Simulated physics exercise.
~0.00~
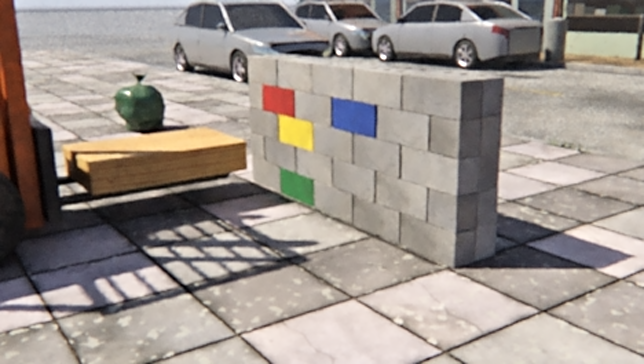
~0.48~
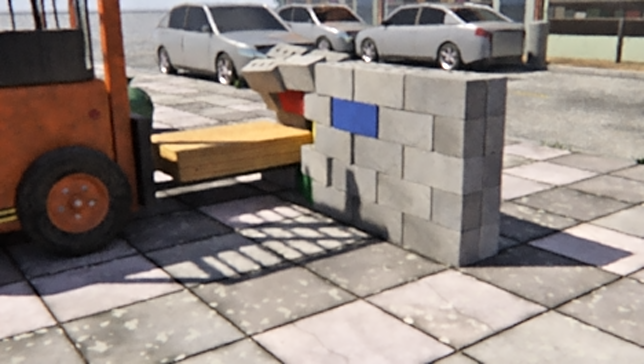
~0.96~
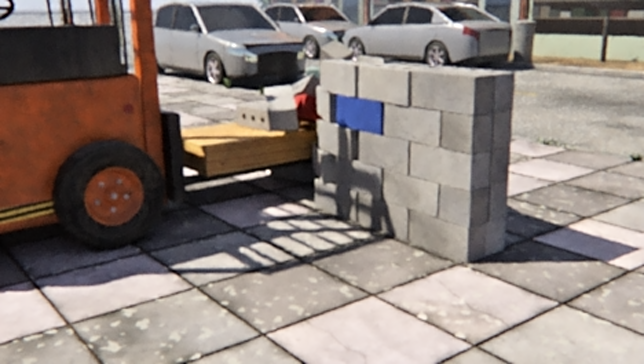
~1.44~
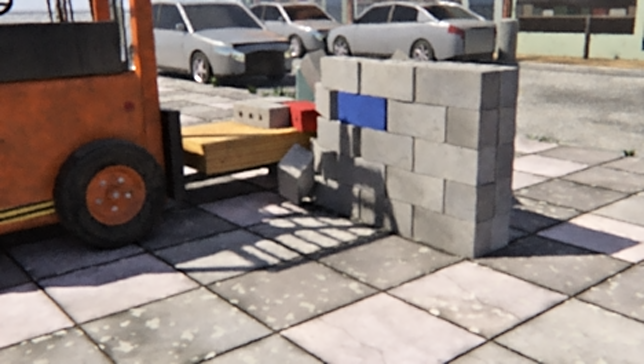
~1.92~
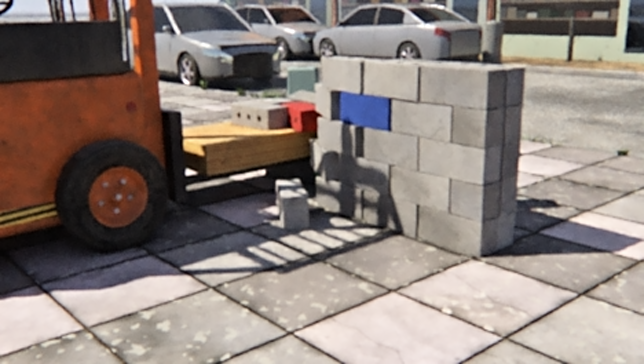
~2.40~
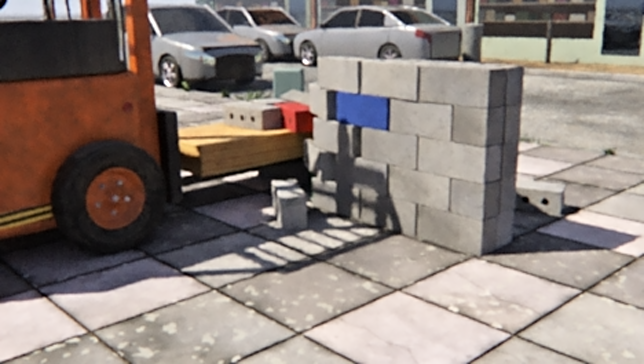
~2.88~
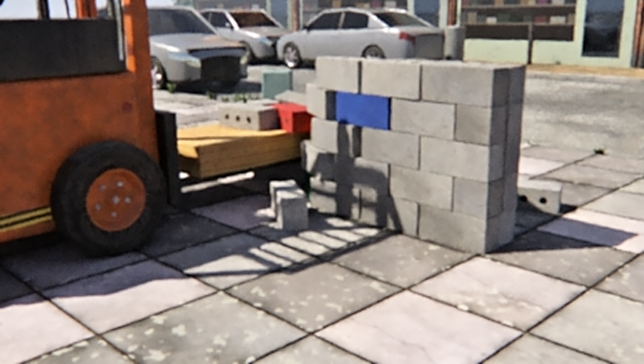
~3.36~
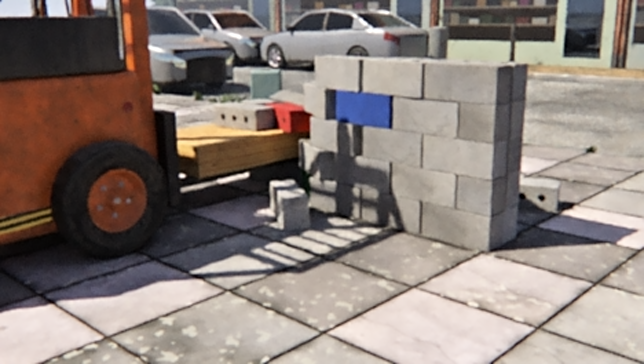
On a sunlit paved lot with parked cars behind, an orange forklift carrying a wooden load moves right into a grey block wall and stops against it, knocking several blocks loose; the red block ends on its side near the load, while the blue one stays in the standing wall.
